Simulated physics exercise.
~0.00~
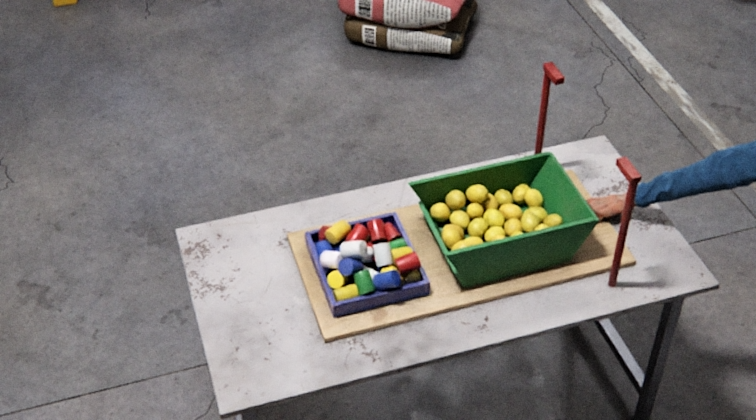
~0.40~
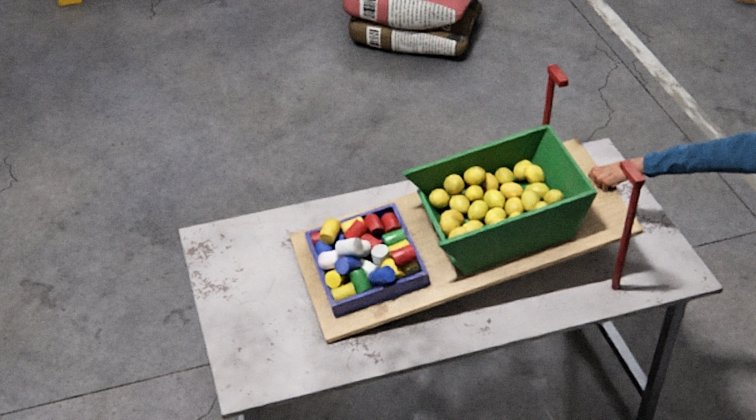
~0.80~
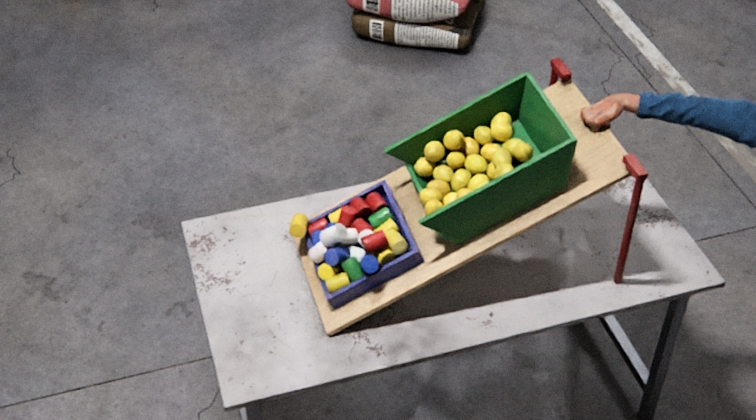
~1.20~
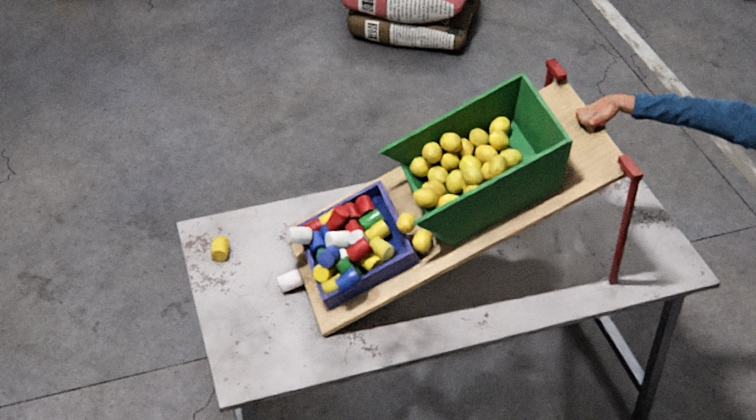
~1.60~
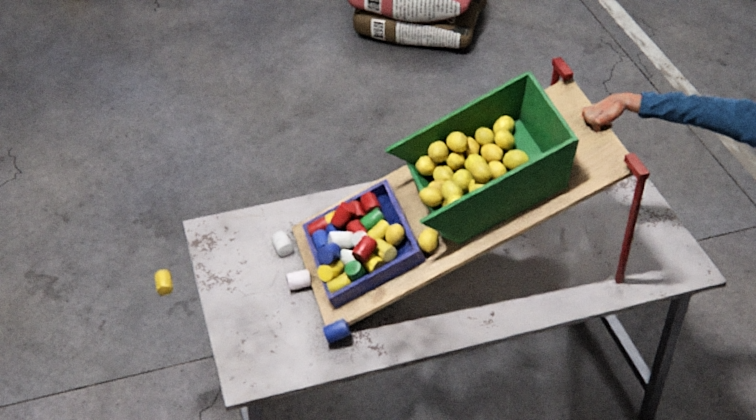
Green crate of lemons and blue crate of coloured cylinders tilting on a hand-raised board, several cylinders and a lemon spilling out.
